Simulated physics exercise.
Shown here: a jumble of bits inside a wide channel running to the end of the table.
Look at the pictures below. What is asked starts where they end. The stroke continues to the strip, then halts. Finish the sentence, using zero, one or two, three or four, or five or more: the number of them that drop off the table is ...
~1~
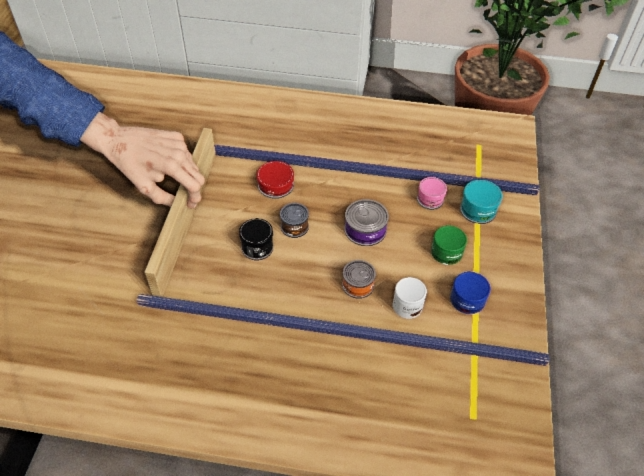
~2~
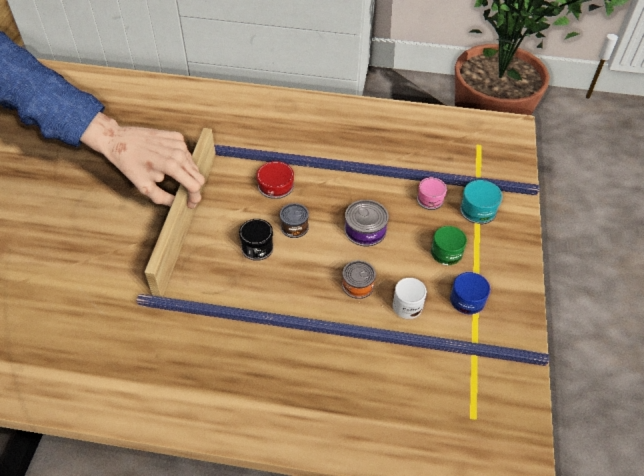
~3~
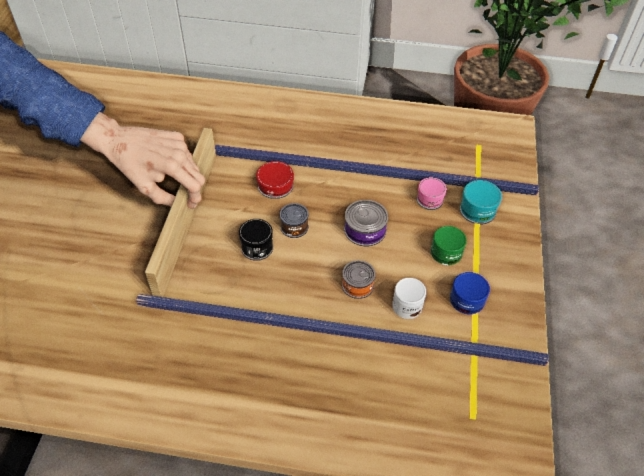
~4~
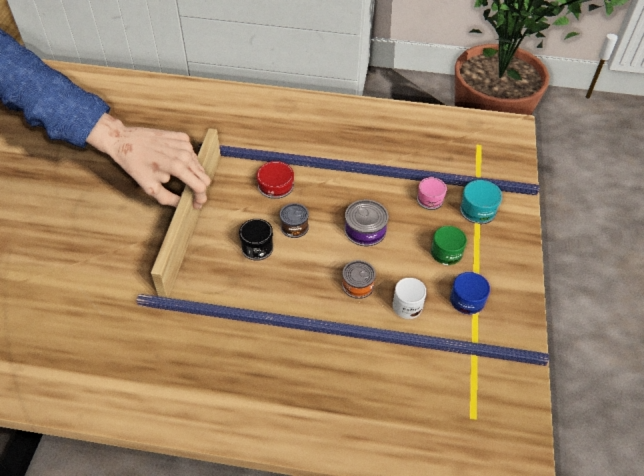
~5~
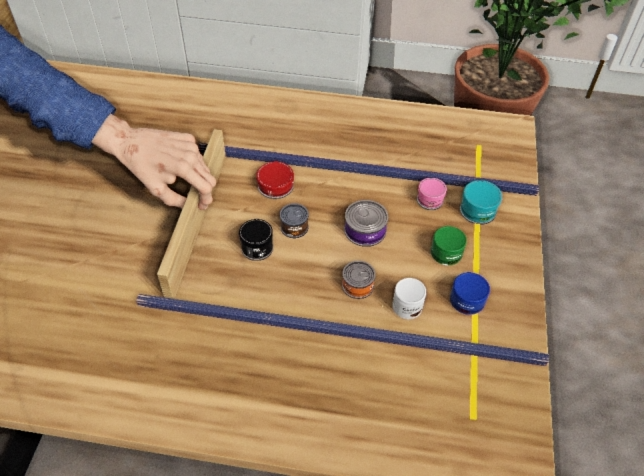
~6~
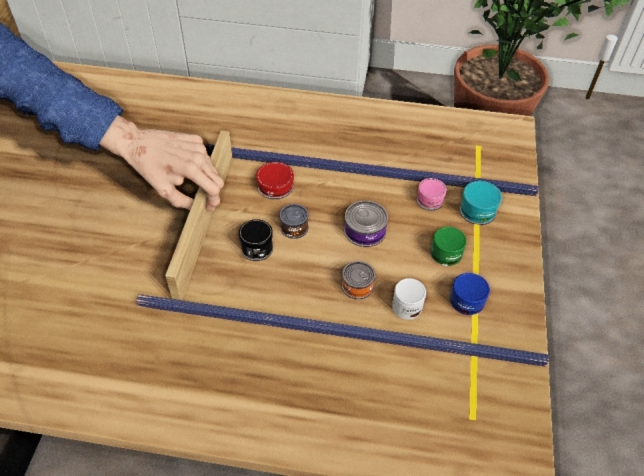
The number that drop off the table is one or two.
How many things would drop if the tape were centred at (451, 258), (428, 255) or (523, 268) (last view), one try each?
Tallies in the order given: 0, 0, 5.
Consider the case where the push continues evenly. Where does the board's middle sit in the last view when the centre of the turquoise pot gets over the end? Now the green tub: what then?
Its middle is around (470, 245) and around (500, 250).
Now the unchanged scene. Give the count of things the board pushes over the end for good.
The number that fall is 1.
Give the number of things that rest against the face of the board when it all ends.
Well, it touches 5.
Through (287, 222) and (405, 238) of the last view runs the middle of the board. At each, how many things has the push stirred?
Well, it's 3 at the first one and 9 at the second.
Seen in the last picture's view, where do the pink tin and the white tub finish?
In the last view, the middles sit near (527, 199) and near (492, 330).
A little later, none off yet; turquoise pot at rest near (480, 203); blue tub at rest near (469, 294); green tub at rest near (448, 247).
Next, none off yet; turquoise pot at rest near (480, 203); blue tub at rest near (469, 294); green tub moving near (453, 249).
When it is over, the number that fall off is one or two; down, turquoise pot.
